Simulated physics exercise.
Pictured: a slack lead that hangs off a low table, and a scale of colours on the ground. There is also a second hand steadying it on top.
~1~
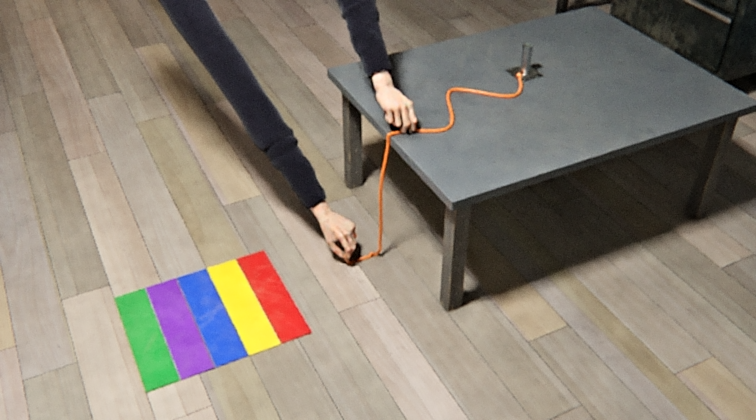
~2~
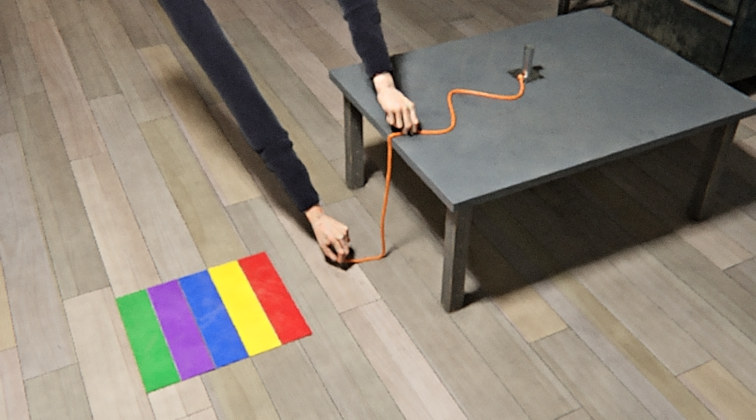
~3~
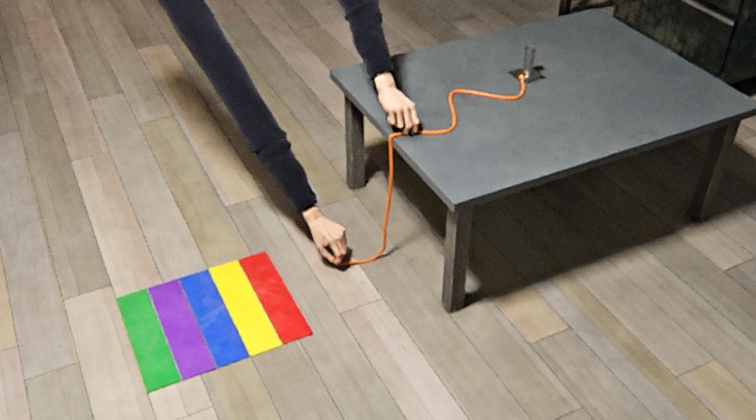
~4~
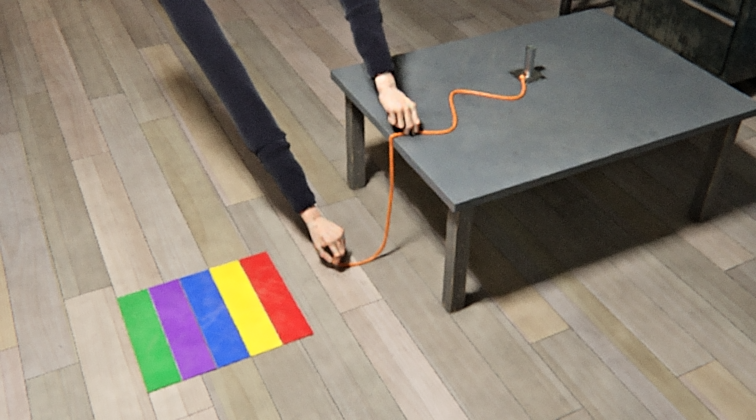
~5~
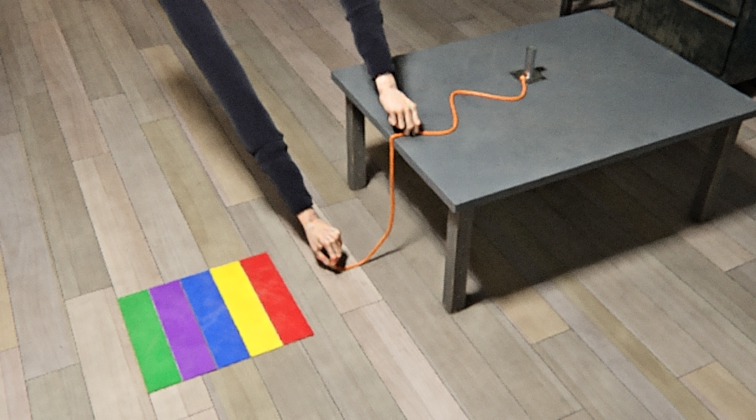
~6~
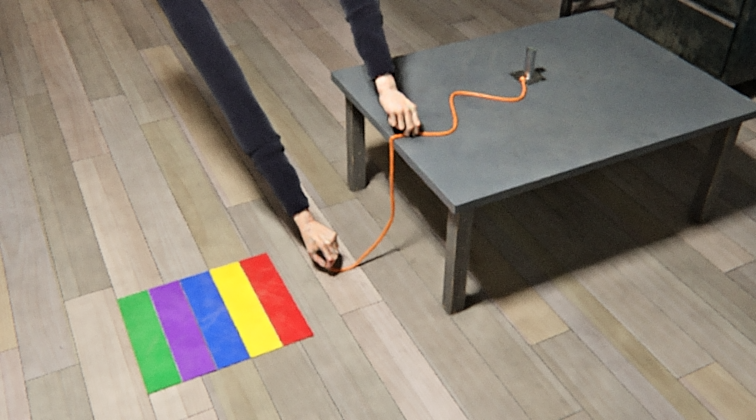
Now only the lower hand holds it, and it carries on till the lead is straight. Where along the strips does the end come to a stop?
Above the purple strip.
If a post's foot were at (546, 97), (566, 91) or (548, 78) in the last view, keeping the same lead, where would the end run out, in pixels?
Try 1 about (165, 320), try 2 about (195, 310), try 3 about (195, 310).
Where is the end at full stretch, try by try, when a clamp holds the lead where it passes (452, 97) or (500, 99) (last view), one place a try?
The spots come out as (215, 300) and (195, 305), in that order.
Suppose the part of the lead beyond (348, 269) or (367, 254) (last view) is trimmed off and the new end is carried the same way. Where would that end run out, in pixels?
First (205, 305), then (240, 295).
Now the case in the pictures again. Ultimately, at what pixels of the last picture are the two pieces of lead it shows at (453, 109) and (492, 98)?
They end up around (408, 115) and around (466, 96).
Soon after, end near (235, 295); over yellow.
After that, end near (197, 307); over blue.
At the stop, end near (175, 315); over purple. The end stops over the purple strip.
